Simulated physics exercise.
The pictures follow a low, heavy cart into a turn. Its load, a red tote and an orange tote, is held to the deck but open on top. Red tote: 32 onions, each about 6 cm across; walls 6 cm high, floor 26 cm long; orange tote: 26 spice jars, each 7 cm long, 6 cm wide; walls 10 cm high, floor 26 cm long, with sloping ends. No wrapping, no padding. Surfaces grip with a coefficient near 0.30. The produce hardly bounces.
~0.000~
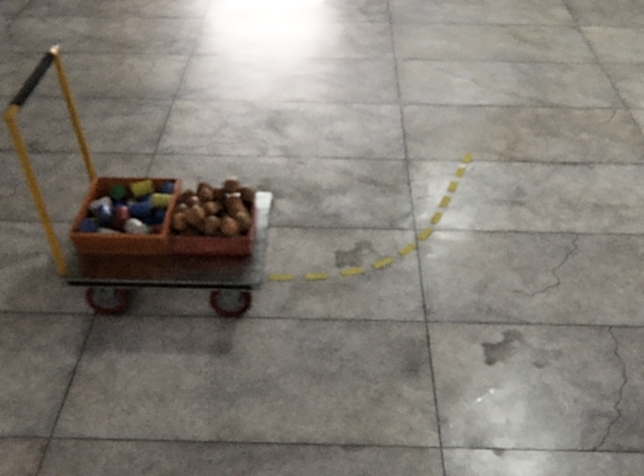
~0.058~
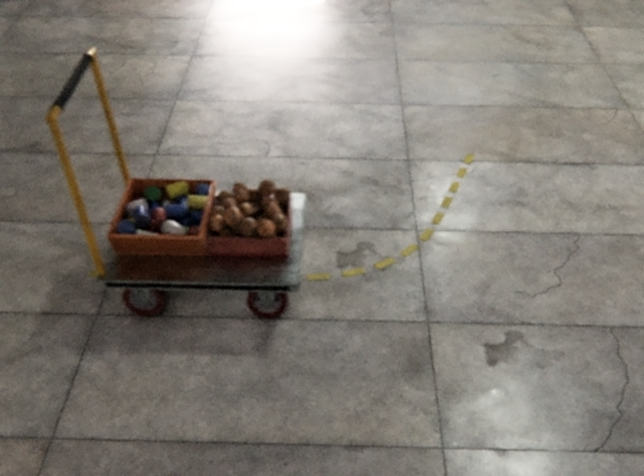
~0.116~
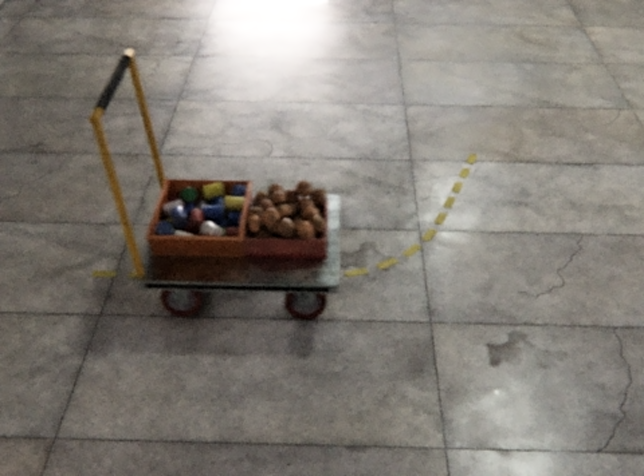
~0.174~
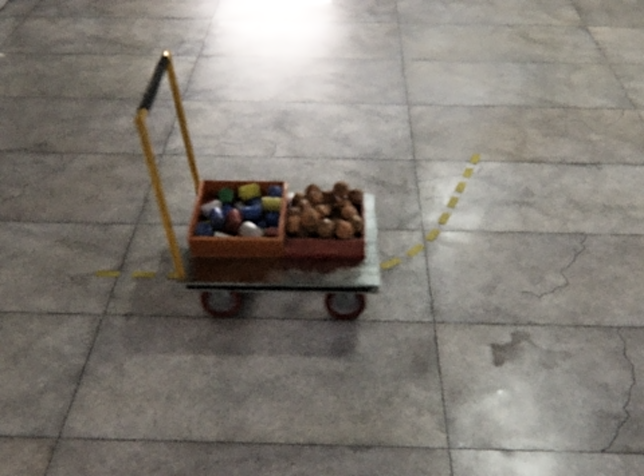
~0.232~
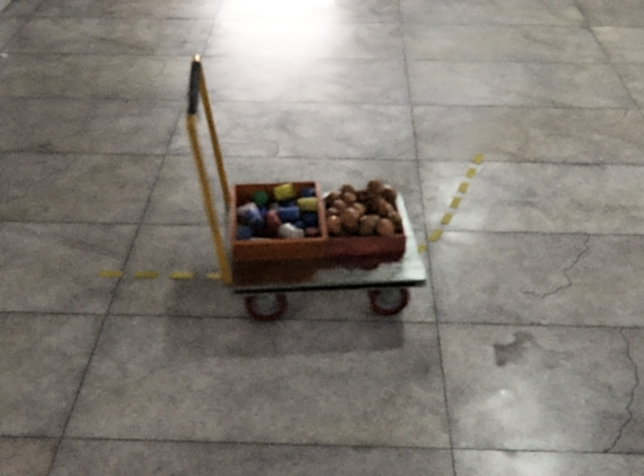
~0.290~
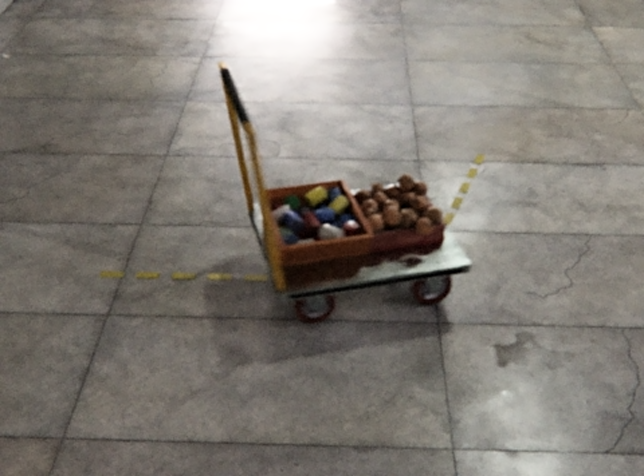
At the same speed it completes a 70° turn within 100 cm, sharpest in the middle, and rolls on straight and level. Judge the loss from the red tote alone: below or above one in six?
Out of the red tote go over a sixth of the onions.
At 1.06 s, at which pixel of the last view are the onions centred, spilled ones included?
Near (531, 63).
After 0.37 s, the red tote is down by 5 of 32 and the orange tote has all 26.
After 0.47 s, the red tote is down by 7 of 32 and the orange tote has all 26.
After 0.60 s, the red tote is down by 10 of 32 and the orange tote has all 26.
Final count (at 1.06 s), the red tote is down by 11 of 32 and the orange tote is down by 1 of 26. Asked share, 11 of 32, 34 per cent.
